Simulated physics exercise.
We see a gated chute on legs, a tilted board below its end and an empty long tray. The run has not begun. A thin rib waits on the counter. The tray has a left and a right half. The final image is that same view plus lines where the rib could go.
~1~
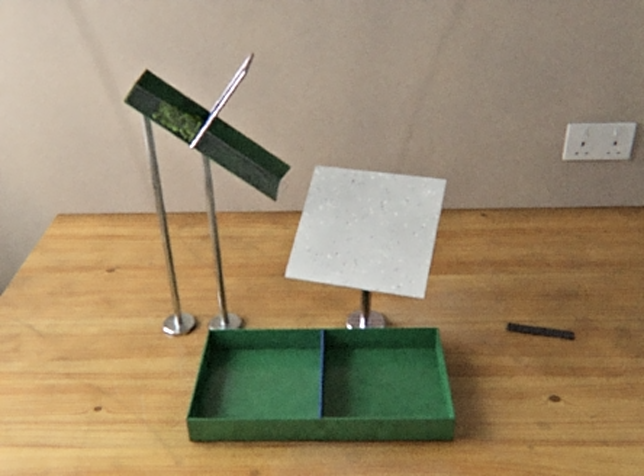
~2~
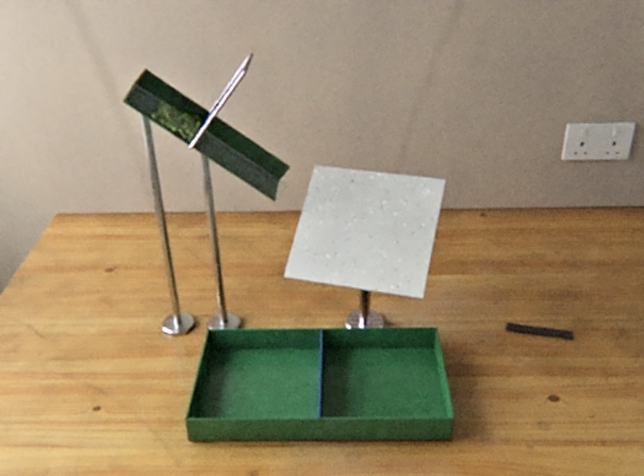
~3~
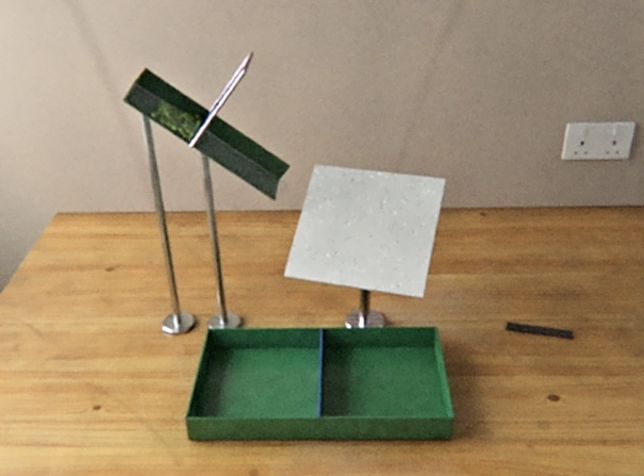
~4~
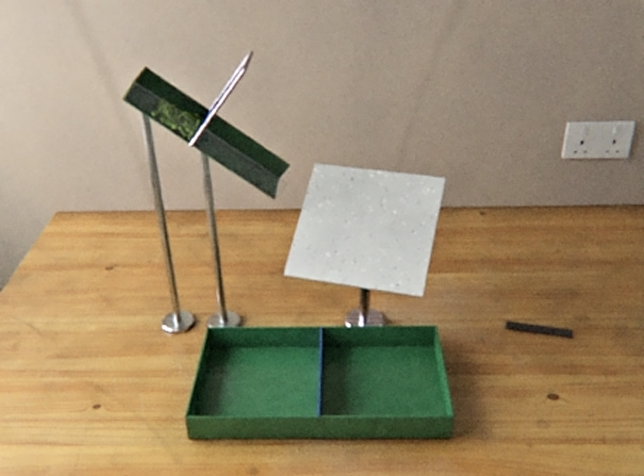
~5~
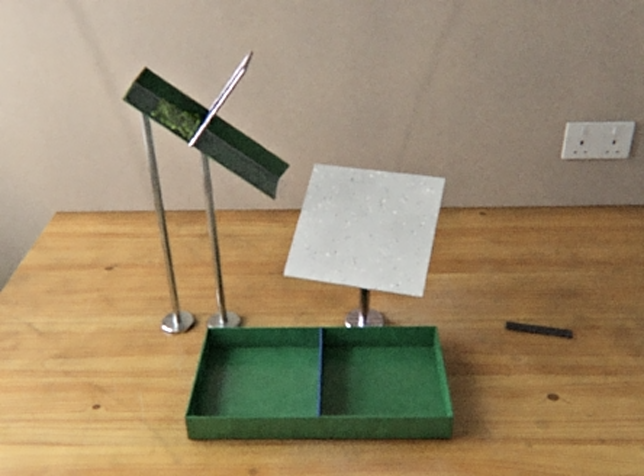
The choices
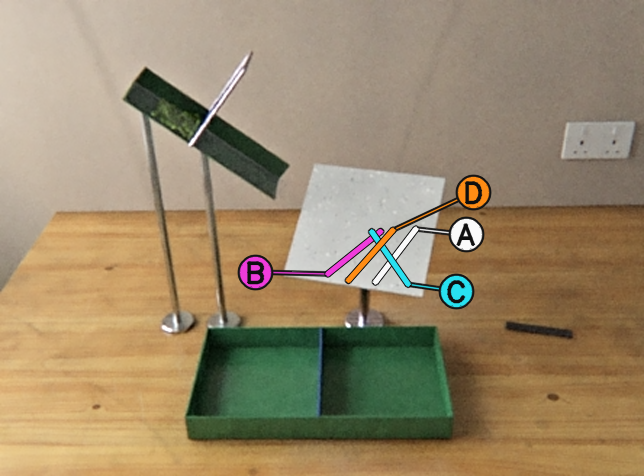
Nothing moved: the green chute on metal legs stayed shut with greenish bits behind its gate, above a tilted pale board and an empty, divided green tray, while a dark strip lay to the right.
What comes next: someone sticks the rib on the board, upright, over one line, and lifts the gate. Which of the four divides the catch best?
It is D.
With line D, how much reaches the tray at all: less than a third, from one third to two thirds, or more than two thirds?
It is more than two thirds.
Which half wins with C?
The right half.
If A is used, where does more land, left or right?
Right.
On the marked copy, line A from (415, 229) to (375, 282); line B from (380, 231) to (327, 274); line C from (371, 231) to (408, 284); line D from (392, 230) to (348, 280).
For line A, of what is caught, about a quarter in the left half, most in the right.
For line B, of what is caught, most in the left half, about a quarter in the right.
For line C, of what is caught, a small part in the left half, most in the right.
For line D, of what is caught, about two thirds in the left half, about a third in the right.
